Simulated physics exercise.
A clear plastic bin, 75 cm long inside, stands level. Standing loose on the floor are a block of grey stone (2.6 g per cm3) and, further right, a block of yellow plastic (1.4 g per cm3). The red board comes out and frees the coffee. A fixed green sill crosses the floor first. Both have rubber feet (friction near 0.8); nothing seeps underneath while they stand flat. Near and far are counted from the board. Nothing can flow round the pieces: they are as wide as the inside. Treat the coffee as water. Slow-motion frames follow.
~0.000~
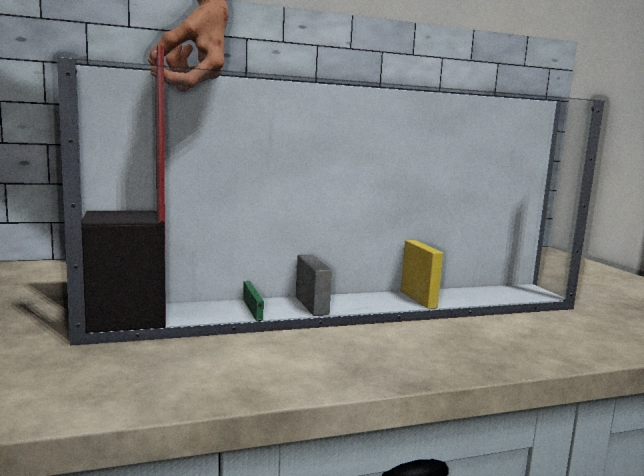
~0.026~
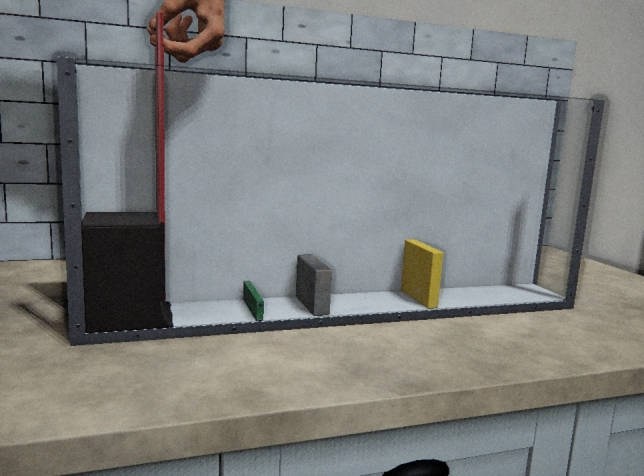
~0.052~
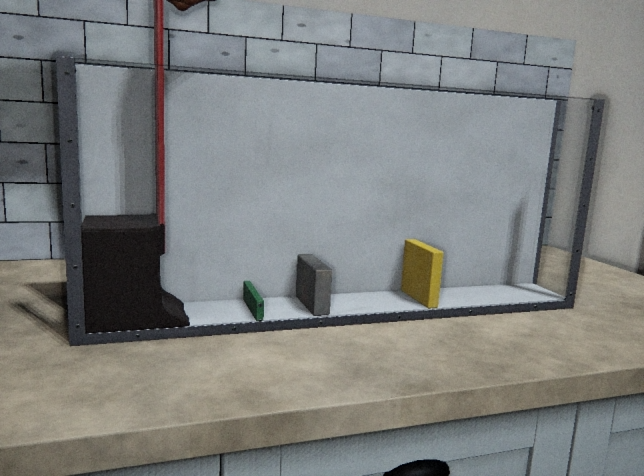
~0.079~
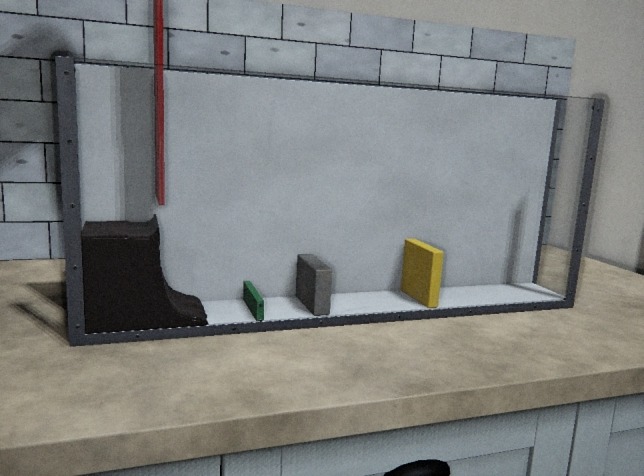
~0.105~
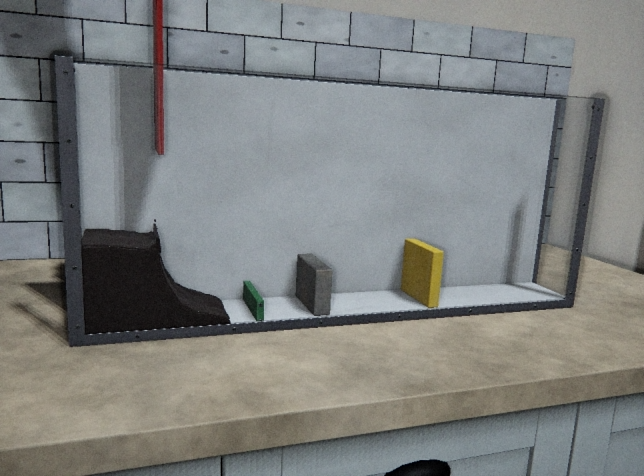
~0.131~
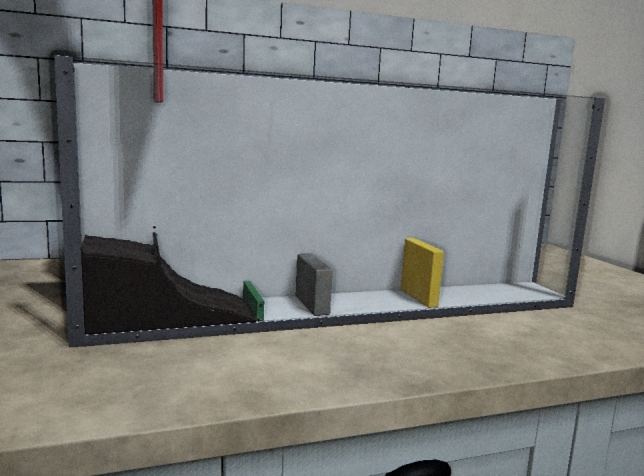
Dark liquid slumping rightward across a clear bin to a small green block as a hand pulls a red board upward.
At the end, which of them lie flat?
Near one keeps standing; far one goes over.
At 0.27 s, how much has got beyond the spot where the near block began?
Some 2 per cent.
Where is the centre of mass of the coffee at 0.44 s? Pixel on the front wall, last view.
Around (255, 301).
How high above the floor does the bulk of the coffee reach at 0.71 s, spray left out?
About 5.0 cm.
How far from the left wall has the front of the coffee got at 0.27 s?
Roughly 32 cm out.
Then, 0.27 s in, the front has run 33 cm from the left wall, the near block is upright and the far block is upright.
Then, 0.44 s in, the near block is upright and the far block is upright.
Then, 0.71 s in, the near block is upright and the far block lies flat.
Finally, the near block is upright and the far block lies flat; 4 per cent of the coffee is past where the far block first stood.
